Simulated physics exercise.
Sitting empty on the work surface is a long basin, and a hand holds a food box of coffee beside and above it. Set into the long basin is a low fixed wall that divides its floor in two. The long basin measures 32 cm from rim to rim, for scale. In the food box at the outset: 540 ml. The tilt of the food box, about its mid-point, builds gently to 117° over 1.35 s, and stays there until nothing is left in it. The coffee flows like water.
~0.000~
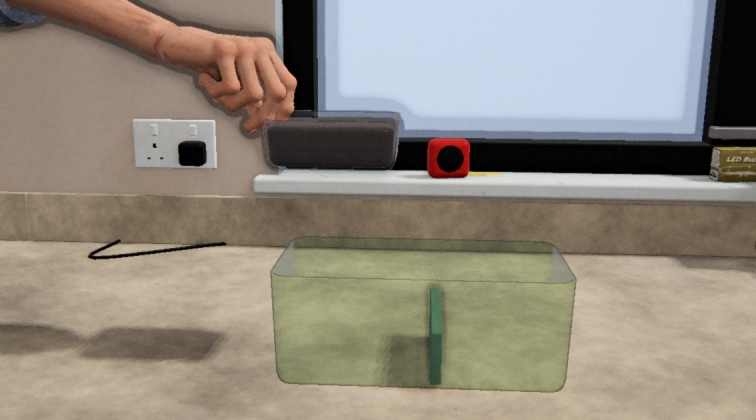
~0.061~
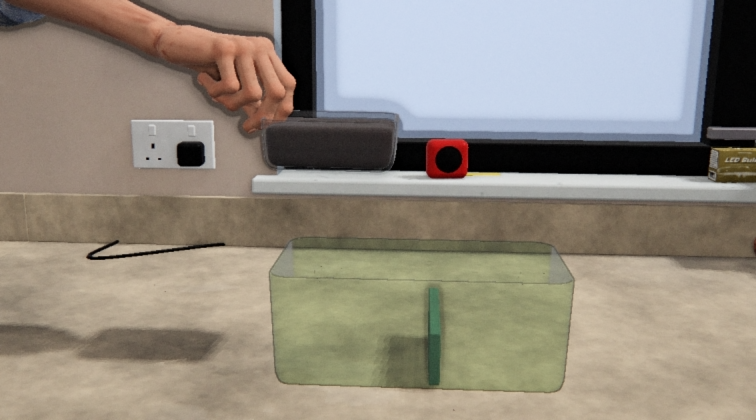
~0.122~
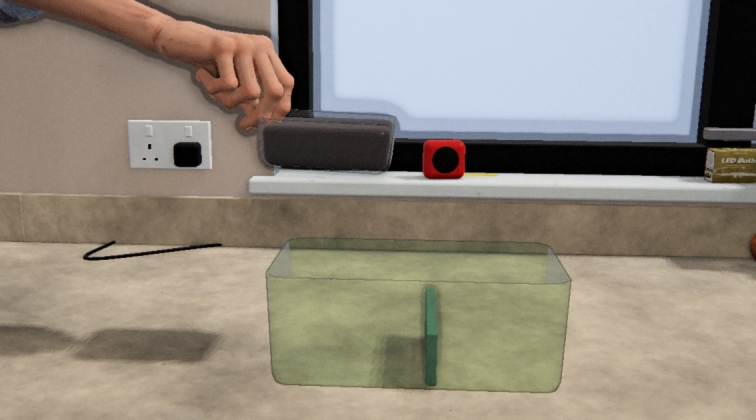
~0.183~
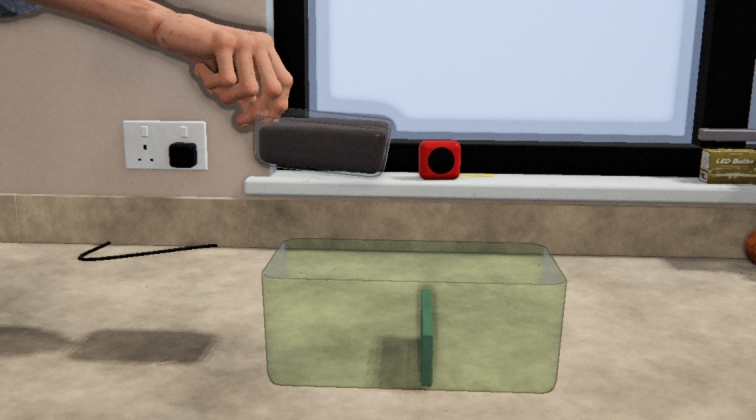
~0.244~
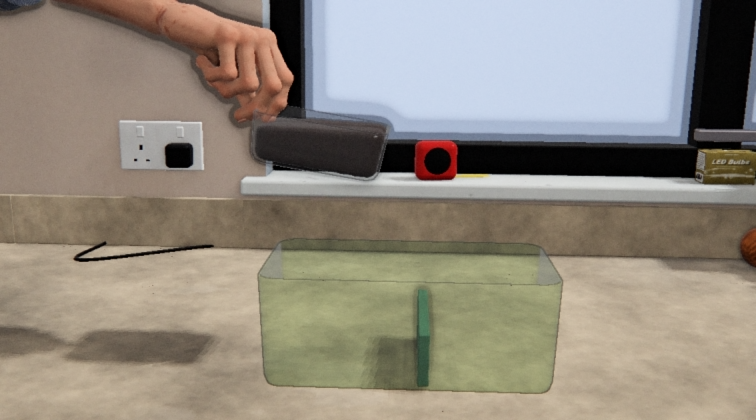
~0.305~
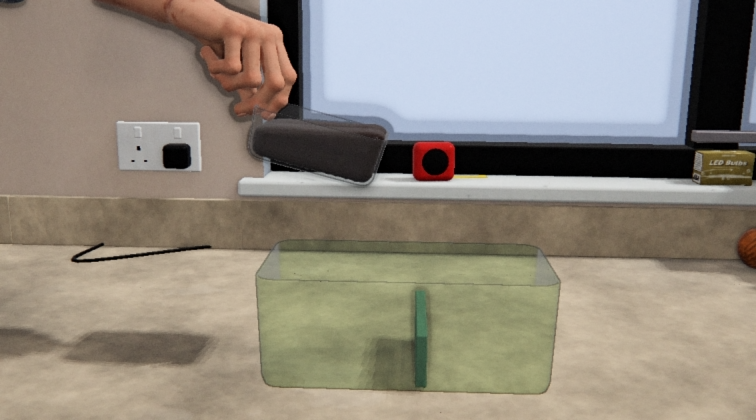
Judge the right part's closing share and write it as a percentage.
I would judge it at 72 per cent.
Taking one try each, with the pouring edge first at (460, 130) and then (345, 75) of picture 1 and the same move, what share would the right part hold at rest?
Some 90 and 10 per cent, in that order.
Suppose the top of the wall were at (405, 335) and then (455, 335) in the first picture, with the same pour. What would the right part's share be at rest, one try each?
It comes to 75 per cent, and then 55 per cent.
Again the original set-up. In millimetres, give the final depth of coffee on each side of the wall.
Depths at rest: Left around 6 mm, right around 20 mm.
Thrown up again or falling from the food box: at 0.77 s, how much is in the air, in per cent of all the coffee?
Near 32 in a hundred.
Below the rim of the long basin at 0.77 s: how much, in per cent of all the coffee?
Roughly 48 percent of it.
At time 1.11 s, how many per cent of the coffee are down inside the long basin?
Value: Approx. 96 %.
Then, 0.77 s in, the tilt is 71° and 19 per cent is still to pour, 3 is left of the wall and 46 right of it.
Then, 1.11 s in, the tilt is 108° and 2 per cent is still to pour, 24 is left of the wall and 72 right of it.
Then, 1.46 s in, the tilt is 117° and 0 per cent is still to pour, 28 is left of the wall and 72 right of it.
Then, 1.85 s in, the tilt is 117° and 0 per cent is still to pour, 28 is left of the wall and 72 right of it.
Finally, 28 per cent lies left of the wall, 72 right of it and 0 outside.
